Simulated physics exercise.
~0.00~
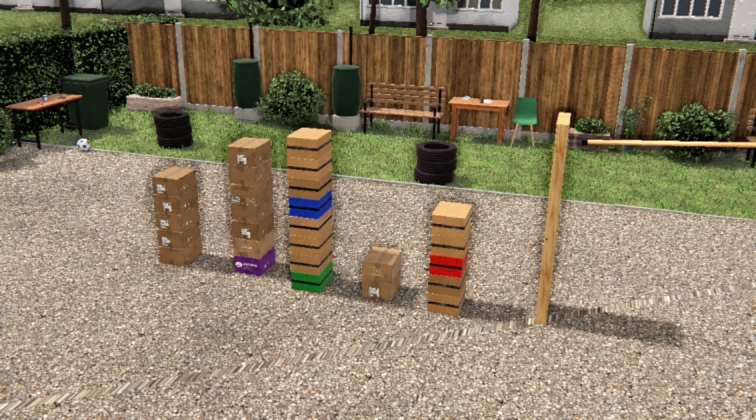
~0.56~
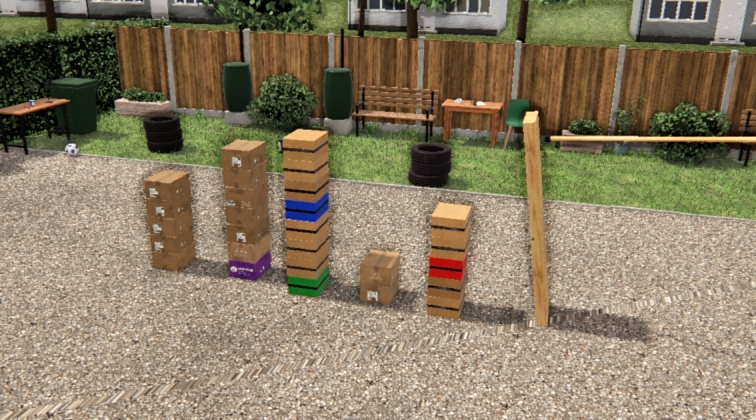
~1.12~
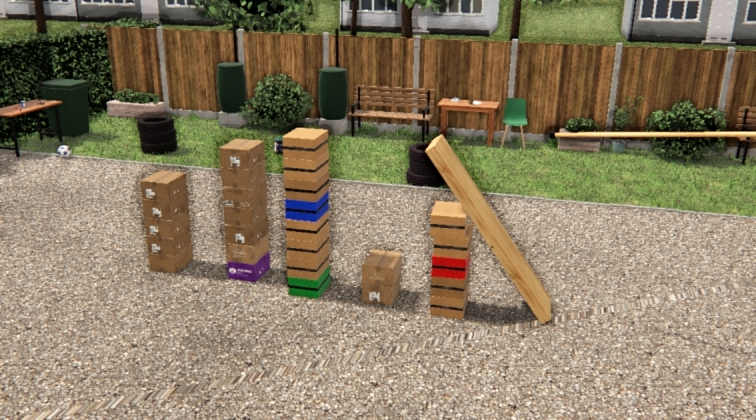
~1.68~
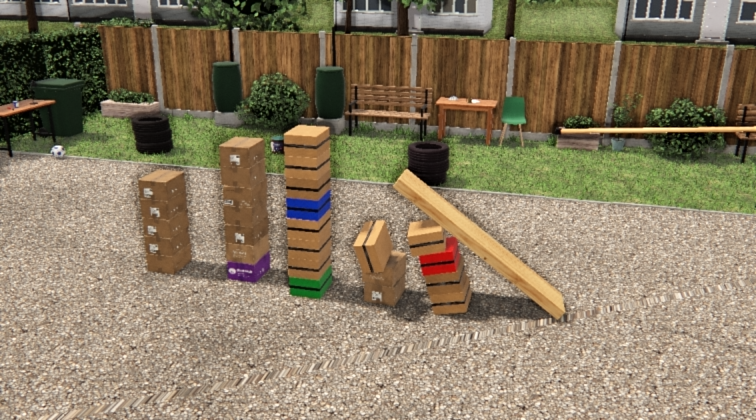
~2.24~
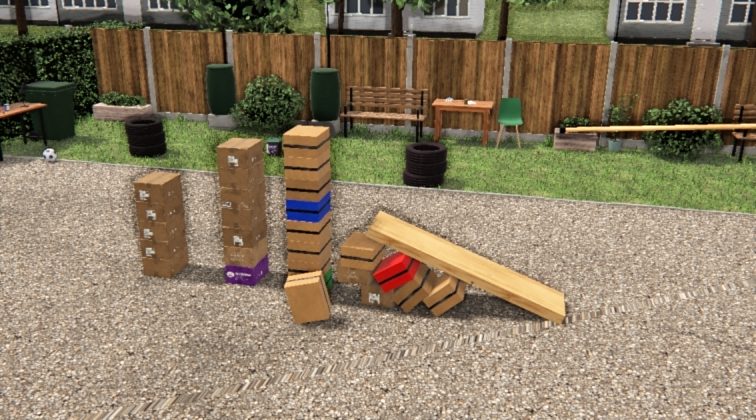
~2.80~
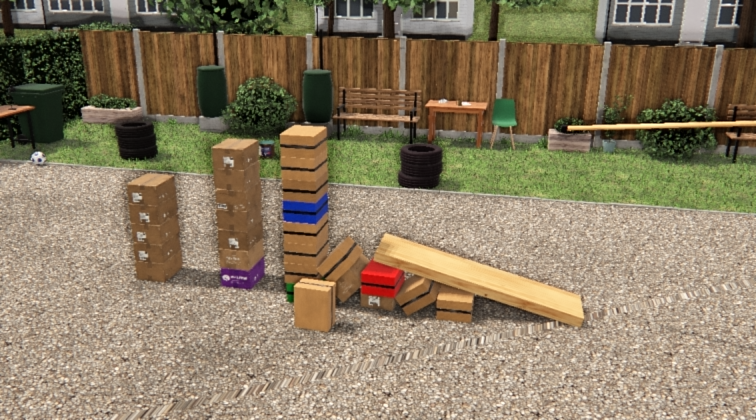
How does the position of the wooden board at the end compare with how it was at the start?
At the start the board stands upright on the gravel to the right of the cartons. By the end it is down on its side, lying at a low slant over the toppled cartons.
